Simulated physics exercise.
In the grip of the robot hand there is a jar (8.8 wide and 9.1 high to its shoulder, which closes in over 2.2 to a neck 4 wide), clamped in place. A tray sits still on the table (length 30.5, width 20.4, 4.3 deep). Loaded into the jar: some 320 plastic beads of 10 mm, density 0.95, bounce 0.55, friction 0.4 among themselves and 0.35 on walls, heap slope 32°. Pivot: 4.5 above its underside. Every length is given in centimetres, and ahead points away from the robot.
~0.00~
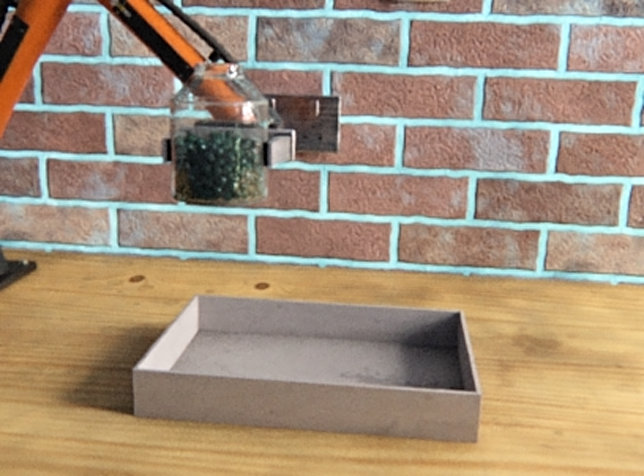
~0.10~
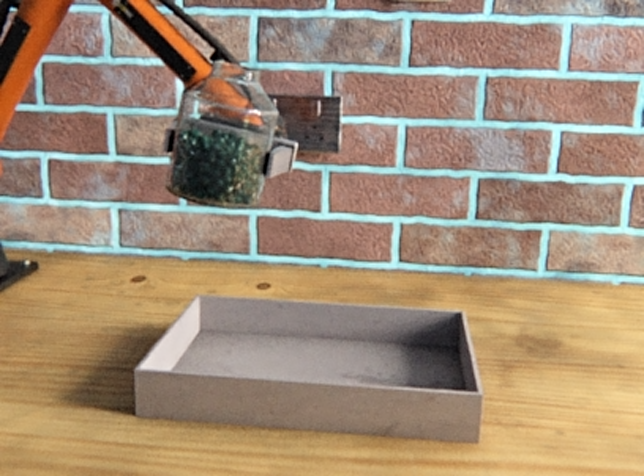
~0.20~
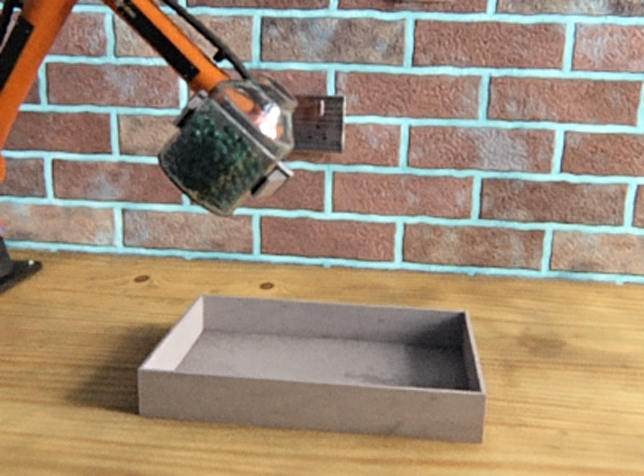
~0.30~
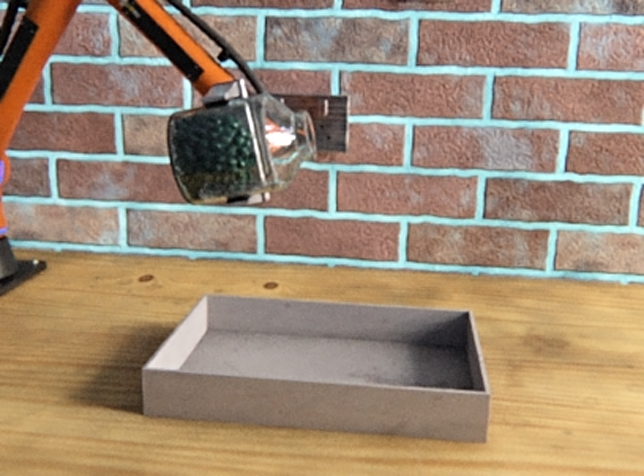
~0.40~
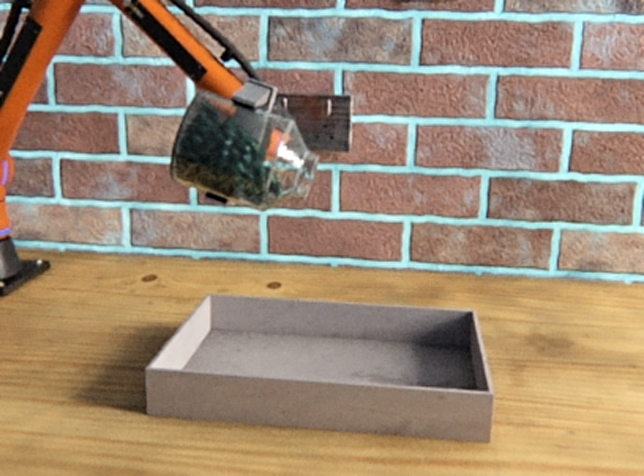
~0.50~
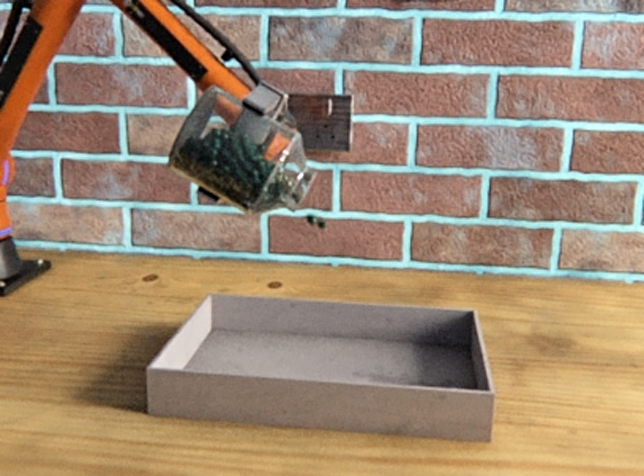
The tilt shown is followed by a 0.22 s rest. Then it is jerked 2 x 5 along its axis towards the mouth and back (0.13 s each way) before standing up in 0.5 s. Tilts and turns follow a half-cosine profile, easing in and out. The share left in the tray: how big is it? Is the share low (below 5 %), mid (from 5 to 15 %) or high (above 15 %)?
High.
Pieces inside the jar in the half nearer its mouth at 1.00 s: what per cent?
Mouth-half fraction: Approx. 75 %.
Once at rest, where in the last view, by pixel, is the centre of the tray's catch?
In the last view, around (387, 381).
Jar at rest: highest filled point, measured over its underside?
6.0 cm or so.
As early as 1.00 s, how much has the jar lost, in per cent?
15 %.
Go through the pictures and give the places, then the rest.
The first picture shows the jar middle at (220, 151), upright; upper third of the load around (221, 151), from x 180 to 260, top at y 135; 324 in the jar.
The second picture shows the jar middle at (221, 151), tipped 11°; upper third of the load around (215, 151), from x 175 to 260, top at y 135.
The third picture shows the jar middle at (225, 151), tipped 41°; upper third of the load around (204, 144), from x 170 to 255, top at y 120.
The fourth picture shows the jar middle at (229, 151), tipped 77°; upper third of the load around (210, 133), from x 175 to 255, top at y 115.
The fifth picture shows the jar middle at (232, 151), tipped 107°; upper third of the load around (215, 136), from x 180 to 280, top at y 105.
The sixth picture shows the jar middle at (233, 151), tipped 118°; upper third of the load around (218, 150), from x 180 to 320, top at y 130; 322 in the jar, 2 in flight or on a rim.
After 1.00 s, tipped 118°, highest piece 24 above the table; 283 in the jar, 28 in the tray, 13 in flight or on a rim.
After 1.49 s, tipped 58°, highest piece 26 above the table; 252 in the jar, 67 in the tray, 1 on the table or floor, 4 in flight or on a rim.
After 1.94 s, upright, highest piece 25 above the table; 251 in the jar, 72 in the tray, 1 on the table or floor.
After 2.64 s, upright, highest piece 25 above the table; 251 in the jar, 72 in the tray, 1 on the table or floor.
In the end, 251 in the jar, 72 in the tray, 1 on the table or floor. That is 22 % in the tray.
